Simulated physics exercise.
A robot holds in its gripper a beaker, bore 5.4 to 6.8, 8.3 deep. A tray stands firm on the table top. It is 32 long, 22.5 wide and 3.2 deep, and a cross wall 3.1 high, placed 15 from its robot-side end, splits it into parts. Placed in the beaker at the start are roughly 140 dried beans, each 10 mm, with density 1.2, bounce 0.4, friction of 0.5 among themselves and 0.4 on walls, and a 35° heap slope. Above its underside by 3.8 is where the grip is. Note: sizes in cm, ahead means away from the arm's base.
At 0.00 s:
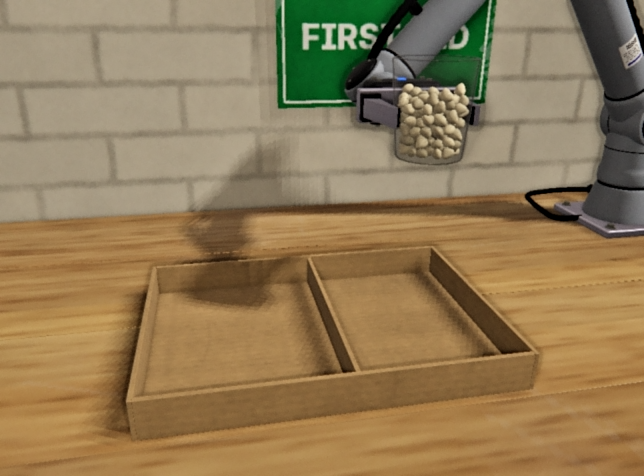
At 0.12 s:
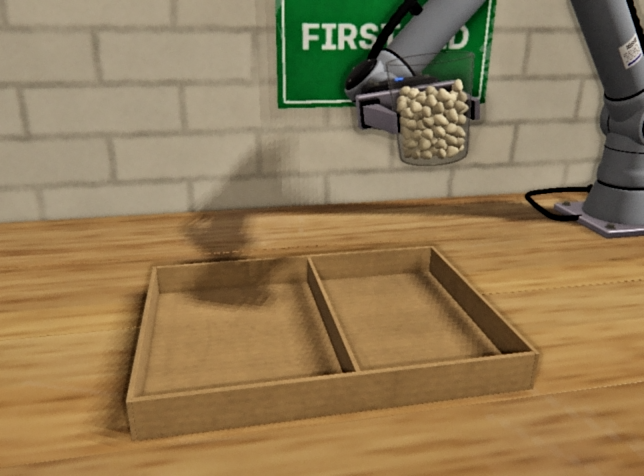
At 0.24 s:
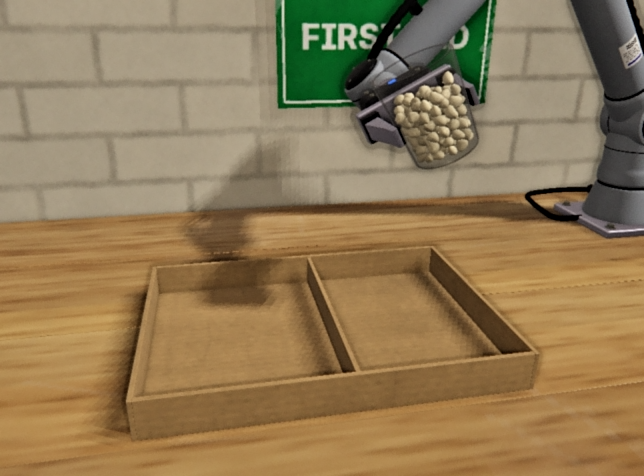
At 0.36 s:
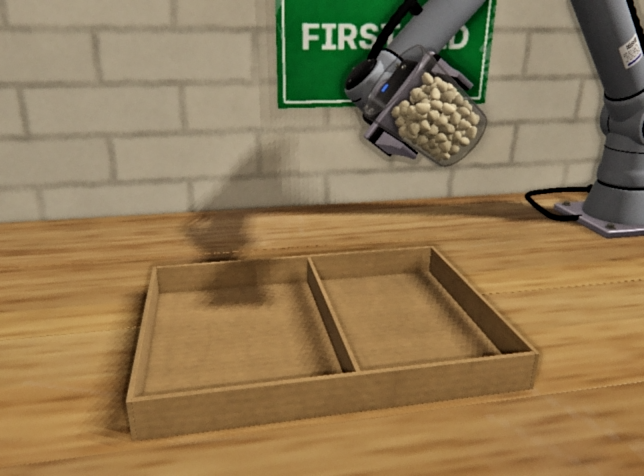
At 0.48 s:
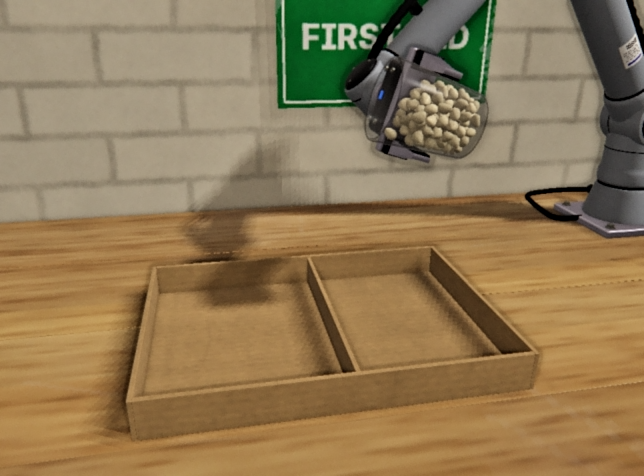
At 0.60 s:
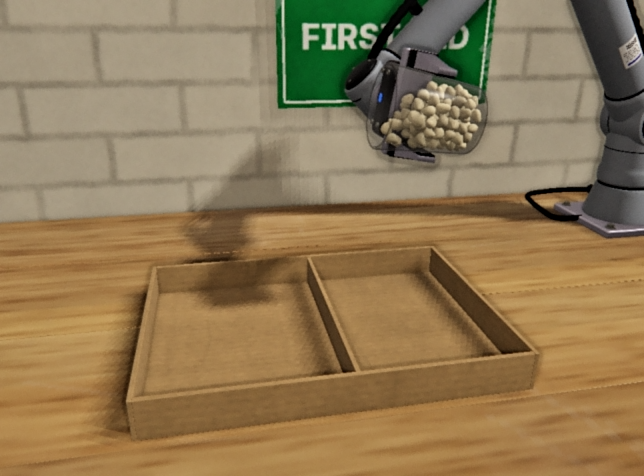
Above a wooden table with a divided tray, in front of a brick wall with a green sign, a robot arm grips a clear beaker of pale beans and steadily tilts it onto its side, the beans shifting within.
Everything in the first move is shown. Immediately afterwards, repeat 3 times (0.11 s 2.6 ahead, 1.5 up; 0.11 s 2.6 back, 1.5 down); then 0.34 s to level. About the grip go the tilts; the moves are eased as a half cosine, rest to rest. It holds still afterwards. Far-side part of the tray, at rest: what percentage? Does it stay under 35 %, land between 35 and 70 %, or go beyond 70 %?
It lands between 35 and 70 %.
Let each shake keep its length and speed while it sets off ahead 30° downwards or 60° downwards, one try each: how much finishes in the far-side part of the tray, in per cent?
Roughly 15 per cent, then 5 per cent.
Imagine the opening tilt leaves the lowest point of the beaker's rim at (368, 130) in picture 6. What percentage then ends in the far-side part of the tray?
About 20 per cent.
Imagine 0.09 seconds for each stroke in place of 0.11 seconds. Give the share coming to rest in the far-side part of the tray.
About 70 per cent, then.
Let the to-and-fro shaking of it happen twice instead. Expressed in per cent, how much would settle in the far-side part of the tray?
Roughly 50 in a hundred.
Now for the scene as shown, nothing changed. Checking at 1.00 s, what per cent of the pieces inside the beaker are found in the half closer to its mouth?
Estimate: Around 85 %.
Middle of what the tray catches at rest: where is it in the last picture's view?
At about (283, 329).
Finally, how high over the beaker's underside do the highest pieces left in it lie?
Roughly 3.0 centimetres.
After 1.00 s, tilted 80° forward, highest piece 22 above the table; 85 in the beaker, 38 in the far-side part, 5 in the robot-side part, 10 in flight or on a rim.
After 1.40 s, tilted 51° forward, highest piece 23 above the table; 74 in the far-side part, 40 in the beaker, 23 in the robot-side part, 1 in flight or on a rim.
After 1.80 s, level, highest piece 20 above the table; 75 in the far-side part, 40 in the beaker, 23 in the robot-side part.
After 2.85 s, level, highest piece 20 above the table; 75 in the far-side part, 40 in the beaker, 23 in the robot-side part.
In the end, 75 in the far-side part, 40 in the beaker, 23 in the robot-side part. That is 54 % in the far-side part of the tray.
